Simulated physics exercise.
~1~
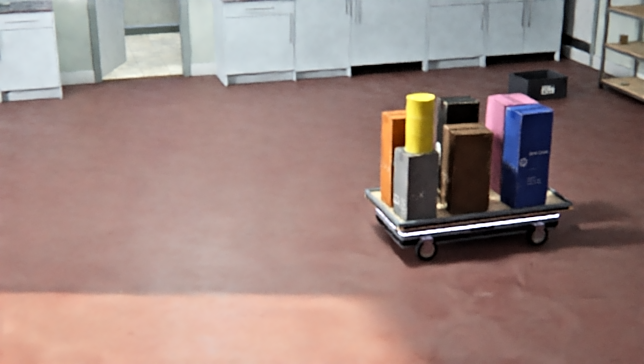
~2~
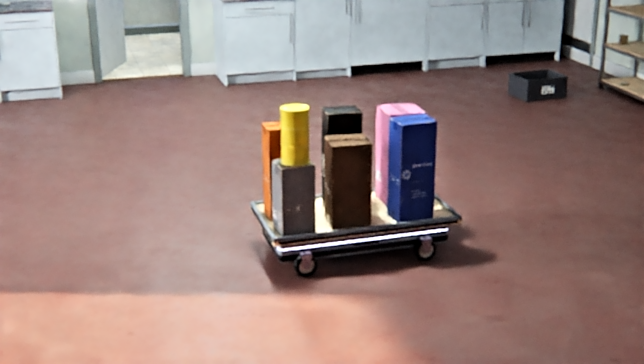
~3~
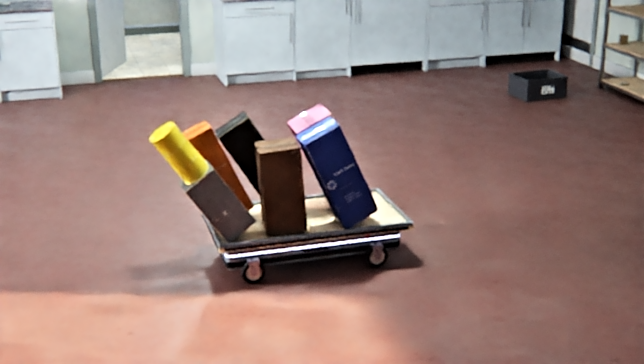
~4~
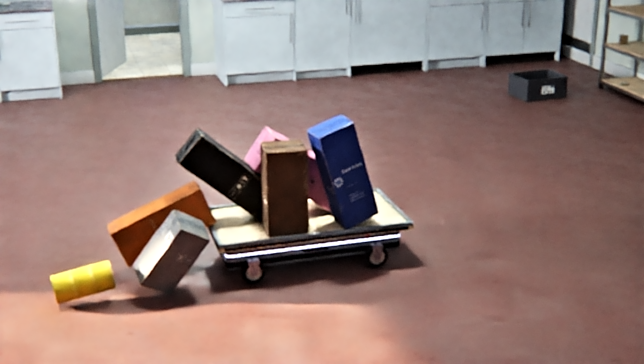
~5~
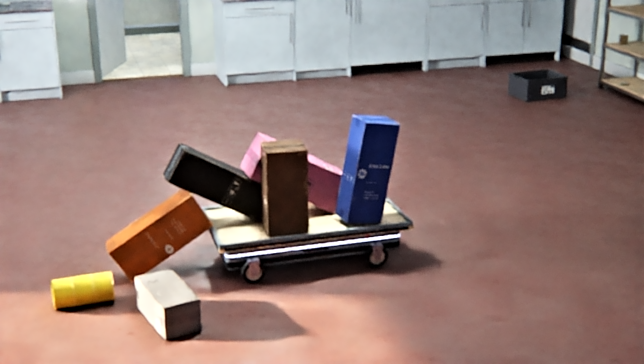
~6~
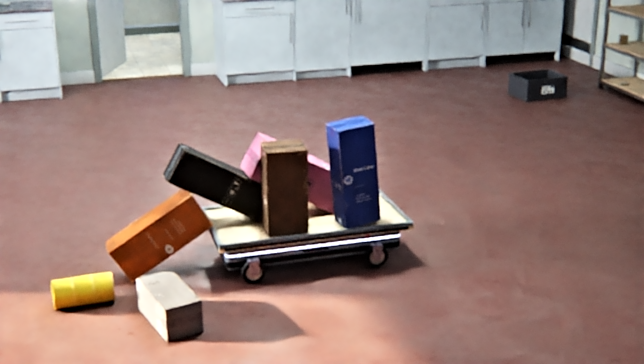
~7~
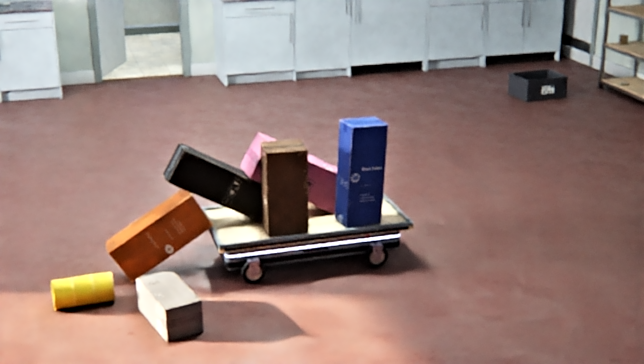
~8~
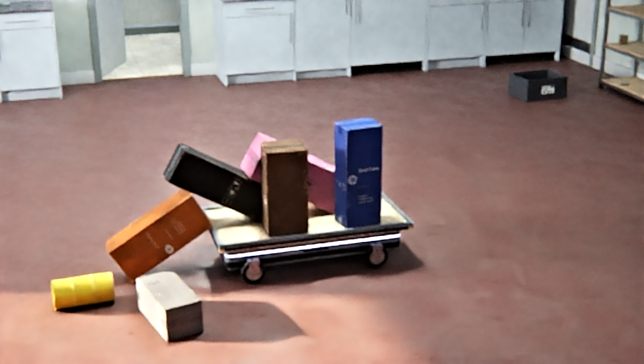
A loaded cart rolls left and stops, spilling three items while two boxes tip aboard.
